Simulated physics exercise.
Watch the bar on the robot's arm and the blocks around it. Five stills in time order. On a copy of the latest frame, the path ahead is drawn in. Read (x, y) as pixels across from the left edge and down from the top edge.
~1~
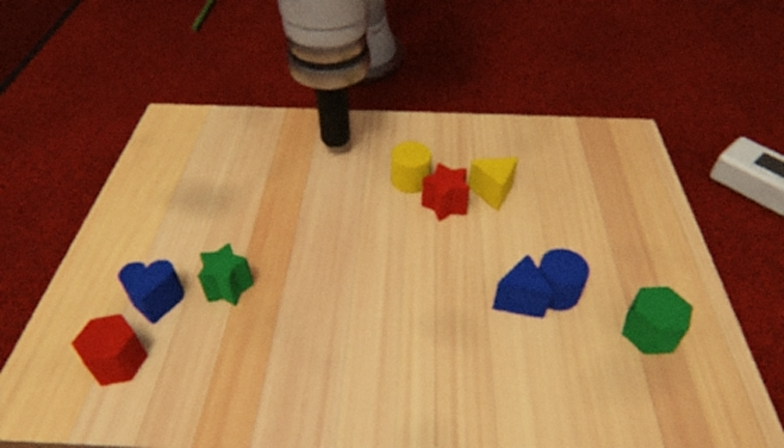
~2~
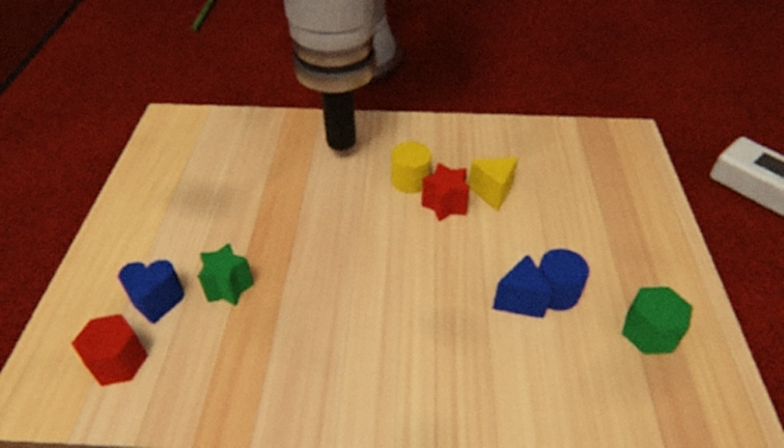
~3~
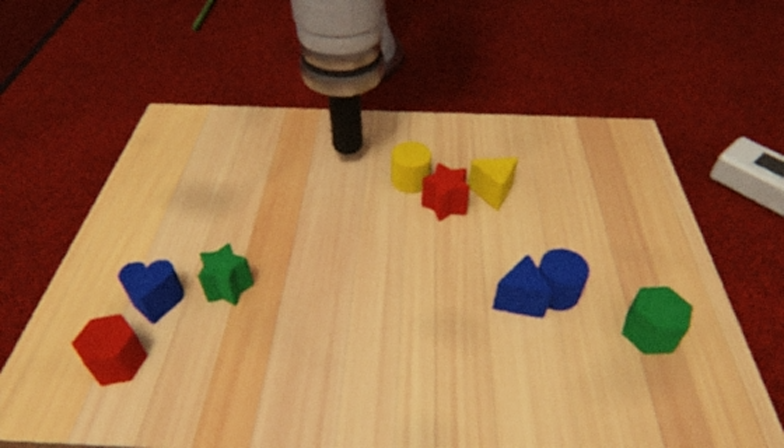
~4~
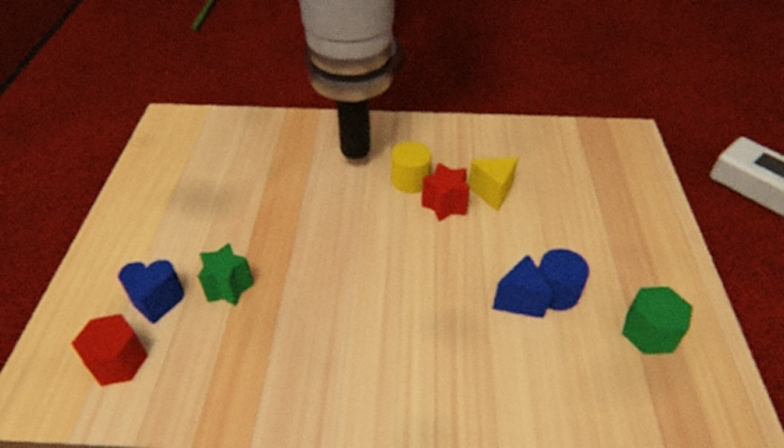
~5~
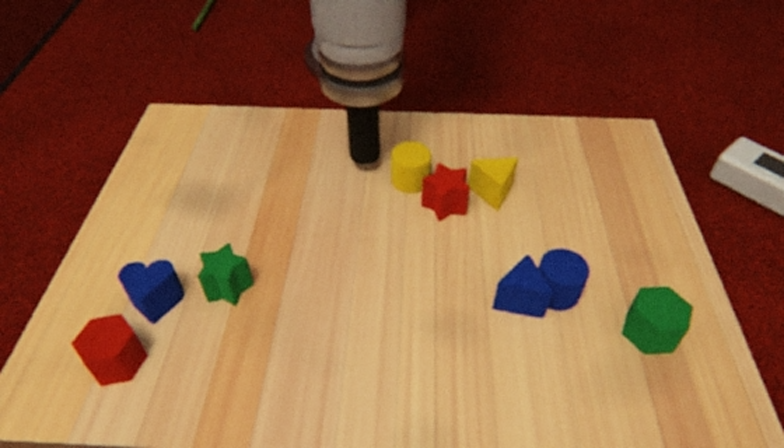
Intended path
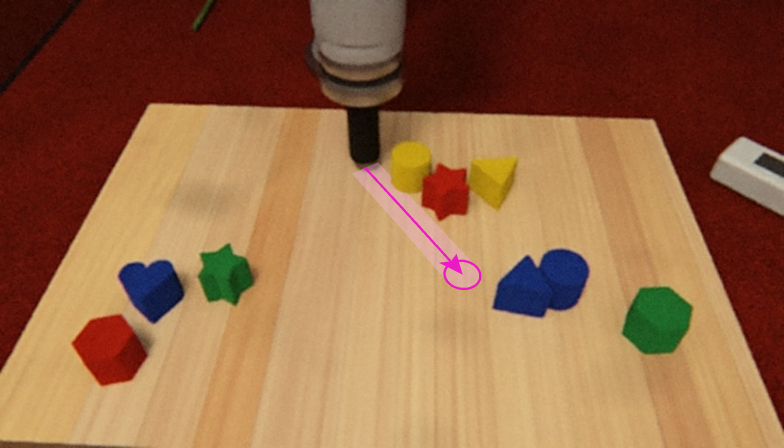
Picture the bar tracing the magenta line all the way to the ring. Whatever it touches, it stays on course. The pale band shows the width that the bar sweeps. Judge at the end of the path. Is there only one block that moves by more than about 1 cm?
It seems so.
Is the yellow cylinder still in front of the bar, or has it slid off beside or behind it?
Beside or behind it.
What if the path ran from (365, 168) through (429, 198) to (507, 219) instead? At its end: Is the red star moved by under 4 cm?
It seems not.
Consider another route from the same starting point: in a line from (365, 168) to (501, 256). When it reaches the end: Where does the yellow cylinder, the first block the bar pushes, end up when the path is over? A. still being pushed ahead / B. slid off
Answer: B.
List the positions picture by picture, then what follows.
In the first frame, bar's lower end (336, 139); yellow cylinder (411, 153); red star (448, 178).
In the second frame, bar (341, 142); blocks still.
In the third frame, bar (348, 146); blocks still.
In the fourth frame, bar (356, 151); blocks still.
In the fifth frame, bar (365, 156); yellow cylinder (411, 153); red star (448, 178).
Drawn move, from (365, 168) directly to (462, 275).
On the path given first. One third of the way, bar (395, 188); yellow cylinder (424, 158).
Two thirds of the way, bar (429, 224); yellow cylinder (424, 158).
At the end, bar (464, 263); yellow cylinder (424, 158); red star still.
